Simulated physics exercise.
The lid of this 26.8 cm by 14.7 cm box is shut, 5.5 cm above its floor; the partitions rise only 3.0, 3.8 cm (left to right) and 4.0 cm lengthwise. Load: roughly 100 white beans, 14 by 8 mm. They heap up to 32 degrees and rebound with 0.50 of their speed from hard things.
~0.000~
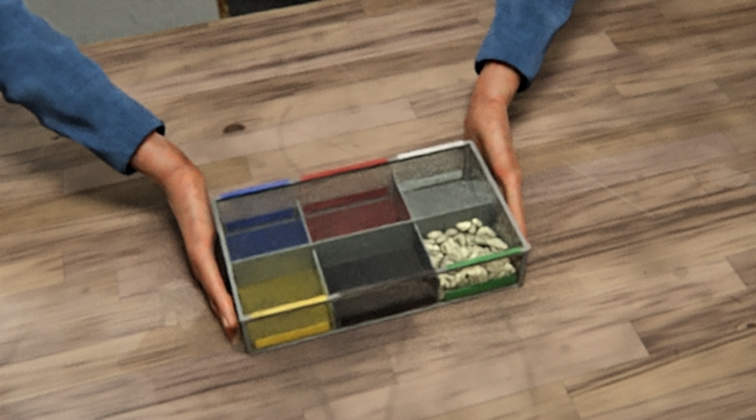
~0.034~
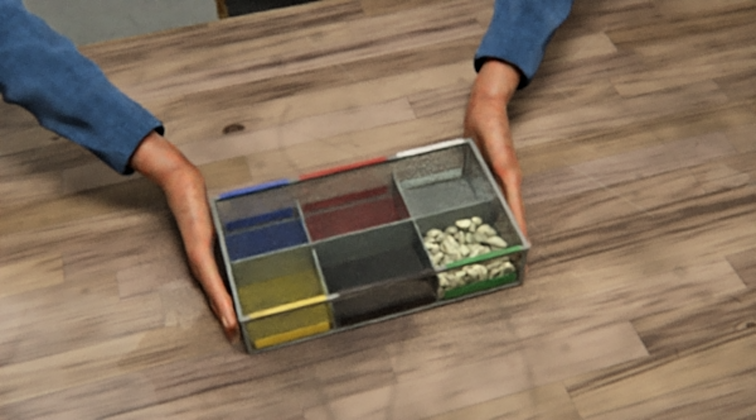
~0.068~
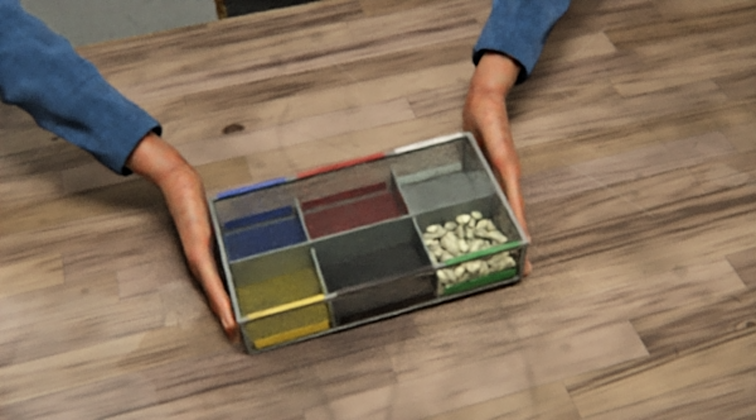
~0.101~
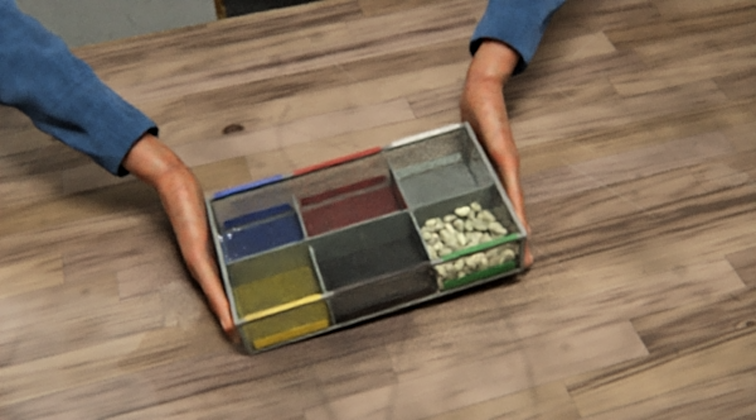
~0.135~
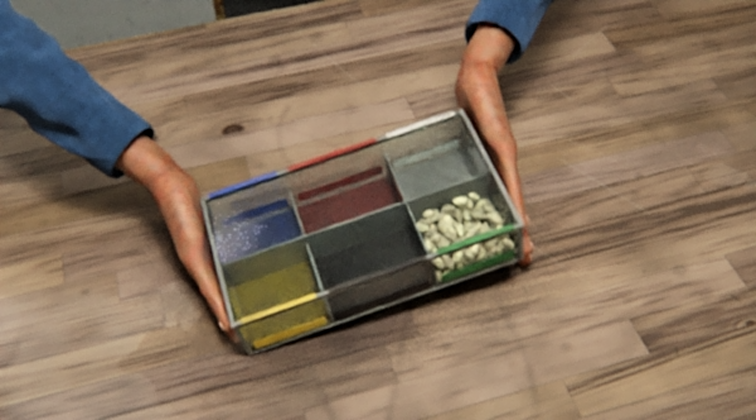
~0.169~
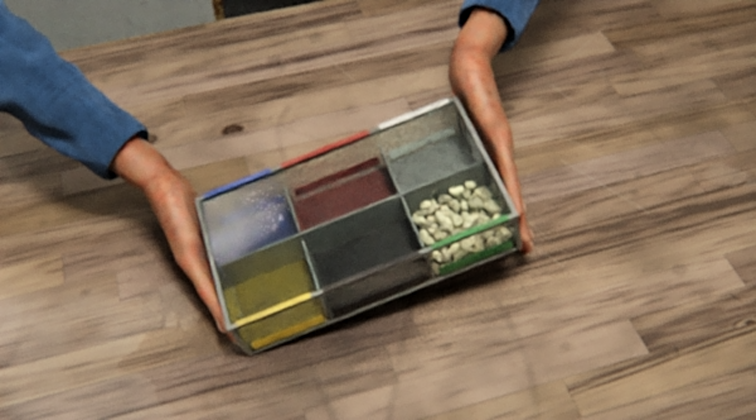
Two hands held a clear divided box of white beans on a wooden table, then gradually tilted it, raising the right side while the beans stayed clustered in the green-marked compartment.
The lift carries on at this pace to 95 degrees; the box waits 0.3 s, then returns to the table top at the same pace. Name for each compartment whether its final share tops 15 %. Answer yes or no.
Red: No, blue: No, green: Yes, yellow: Yes, white: No, black: No.
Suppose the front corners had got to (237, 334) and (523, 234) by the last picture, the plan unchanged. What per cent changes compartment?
In that case some 5 per cent.
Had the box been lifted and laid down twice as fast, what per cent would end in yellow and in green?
Yellow 35; green 60.
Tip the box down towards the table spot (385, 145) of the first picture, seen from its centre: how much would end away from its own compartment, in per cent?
Some 20 per cent.
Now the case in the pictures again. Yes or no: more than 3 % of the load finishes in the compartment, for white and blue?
White no, blue no.
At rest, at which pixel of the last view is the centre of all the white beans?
Near (436, 277).
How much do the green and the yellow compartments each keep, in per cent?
Green 60, yellow 35.
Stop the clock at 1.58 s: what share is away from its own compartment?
Some 40 per cent.
After 1.02 s, tilt 95 degrees; green 70 %, yellow 15 %, black 15 %.
After 1.58 s, tilt 52 degrees; green 60 %, yellow 35 %, black 5 %.
Then, at 2.21 s, tilt 0 degrees; green 60 %, yellow 35 %, black 10 %.
At rest (2.7 s), red 0 %, blue 0 %, green 60 %, yellow 35 %, white 0 %, black 10 %.
